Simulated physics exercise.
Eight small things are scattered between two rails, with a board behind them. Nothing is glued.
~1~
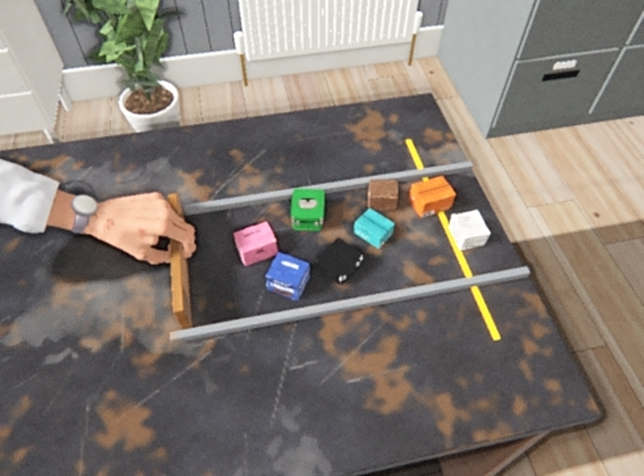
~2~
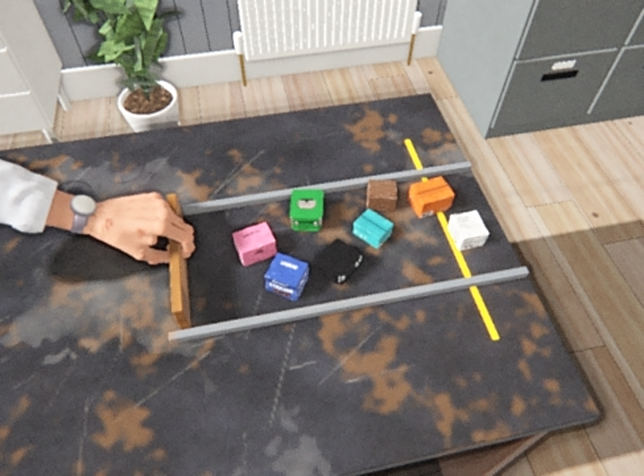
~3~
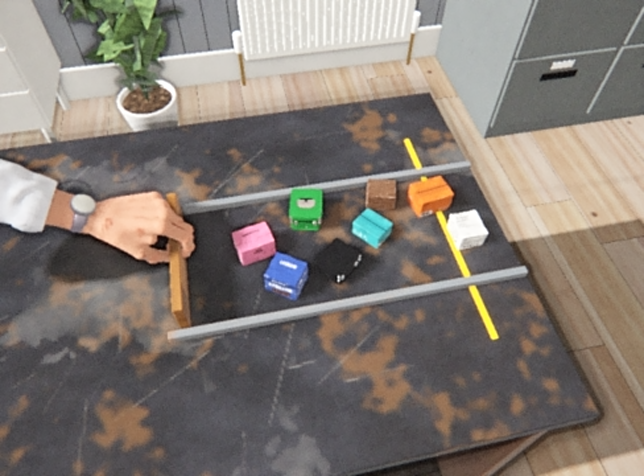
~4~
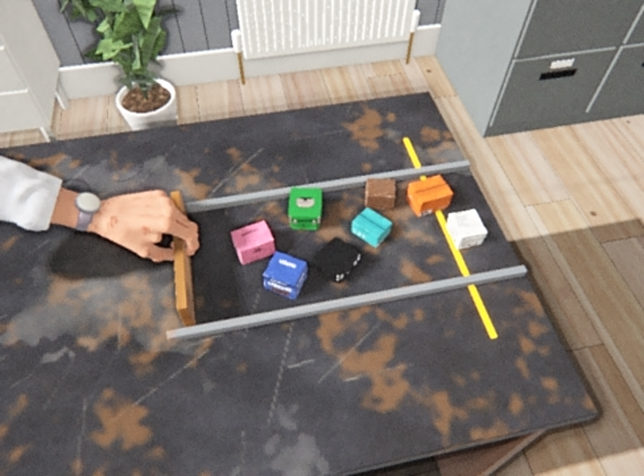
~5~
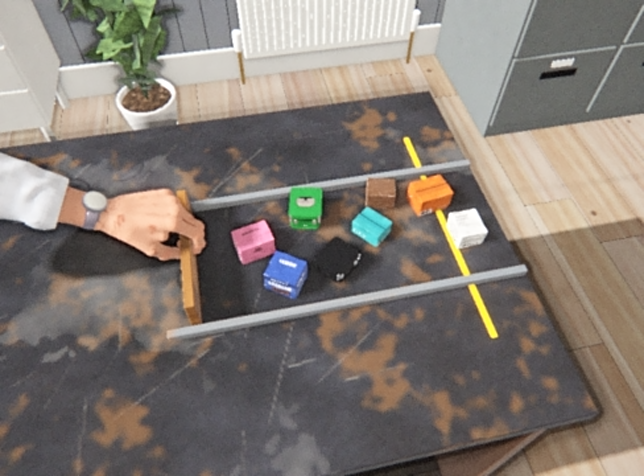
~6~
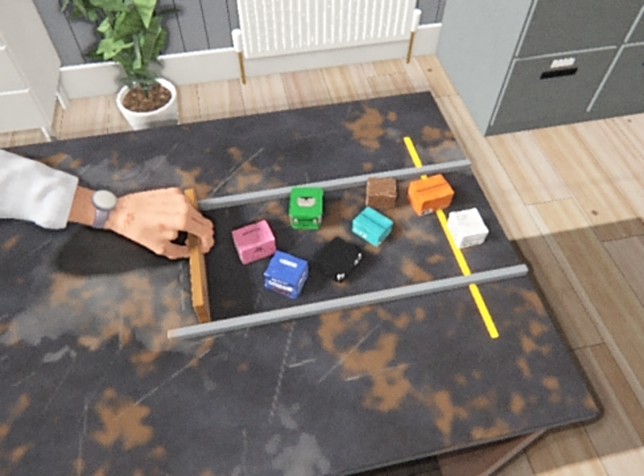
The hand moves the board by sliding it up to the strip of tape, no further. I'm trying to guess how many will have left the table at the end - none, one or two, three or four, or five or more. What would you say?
Dropped off the end are no more than two, with at least one.
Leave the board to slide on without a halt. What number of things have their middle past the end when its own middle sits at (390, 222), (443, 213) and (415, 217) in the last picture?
First 0, then 2, then 0.
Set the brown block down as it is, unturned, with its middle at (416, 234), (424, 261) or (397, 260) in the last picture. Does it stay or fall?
The brown block goes off; stays put; stays put.
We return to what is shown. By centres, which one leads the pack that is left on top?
Result: Turquoise box.
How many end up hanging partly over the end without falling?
The total would be 3.
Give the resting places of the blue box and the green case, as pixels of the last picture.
Blue box at about (484, 250), green case at about (446, 184).
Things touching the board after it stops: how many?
The number is 3.
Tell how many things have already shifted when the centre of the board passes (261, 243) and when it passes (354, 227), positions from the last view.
Tally at point one: 2; at point two: 6.
Early on, none off yet; white box at rest near (467, 228); orange box at rest near (430, 195); brown block at rest near (381, 193).
A while later, none off yet; white box at rest near (467, 228); orange box at rest near (430, 195); brown block at rest near (383, 192).
Further along, none off yet; white box travelled about its own width near (489, 225); orange box travelled about its own width near (472, 184); brown block travelled well along near (440, 182).
Finally, the number that fall off is one or two; lost, orange box and white box.
